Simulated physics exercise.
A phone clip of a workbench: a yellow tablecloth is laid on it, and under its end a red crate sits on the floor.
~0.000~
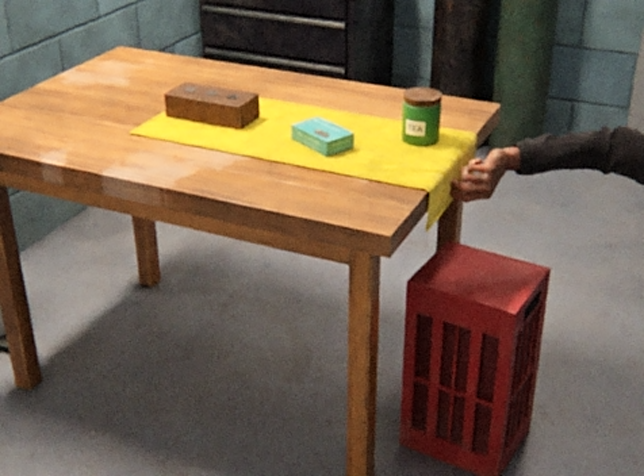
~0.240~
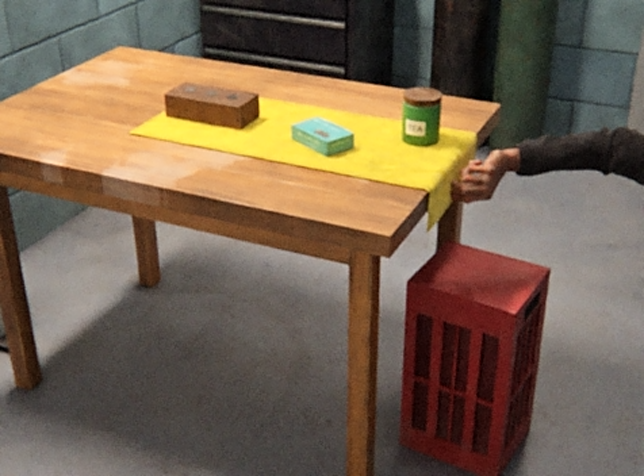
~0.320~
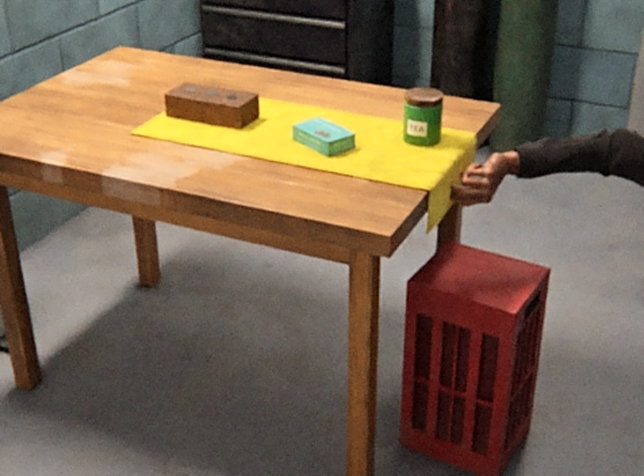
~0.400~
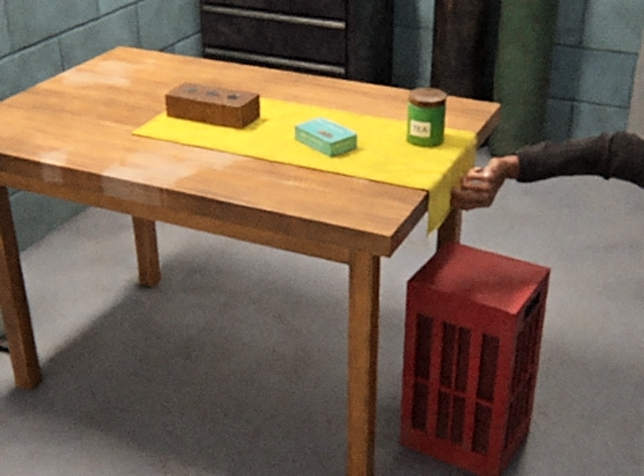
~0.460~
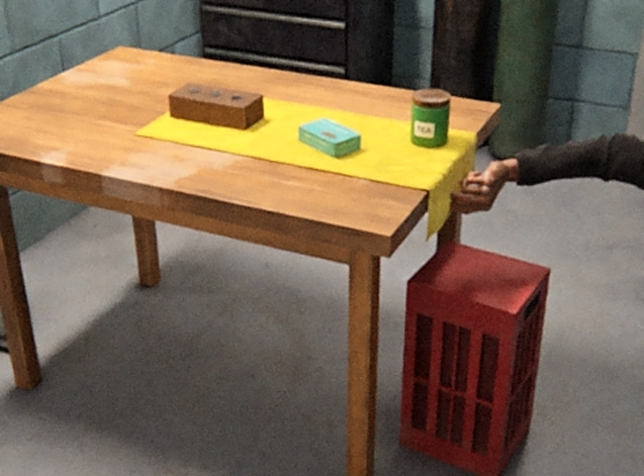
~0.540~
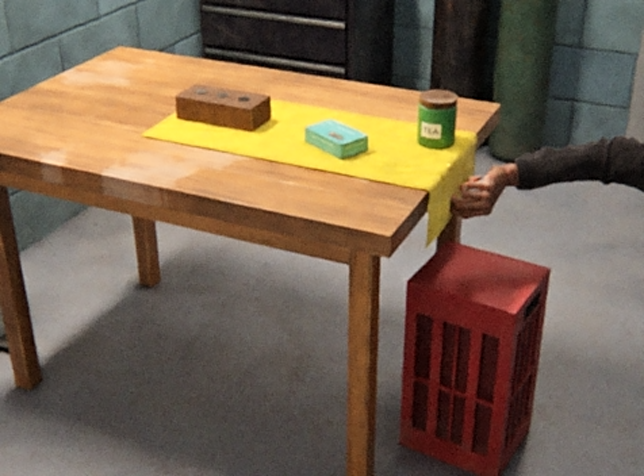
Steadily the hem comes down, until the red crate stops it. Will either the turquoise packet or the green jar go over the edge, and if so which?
The turquoise packet keeps clear of it, the green jar goes over the edge.
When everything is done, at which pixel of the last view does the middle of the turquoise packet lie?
That one winds up at (390, 148) in the last picture.
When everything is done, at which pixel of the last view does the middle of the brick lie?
In the last view its middle is at (273, 116).
Around 0.86 s, hem going down; packet moved a little; jar moved a little.
Around 1.26 s, hem on the crate; packet carried along near (378, 146); jar over the edge.
Finally, hem on the crate; packet carried along near (390, 148); jar over the edge. The turquoise packet keeps clear of the edge and the green jar falls off.
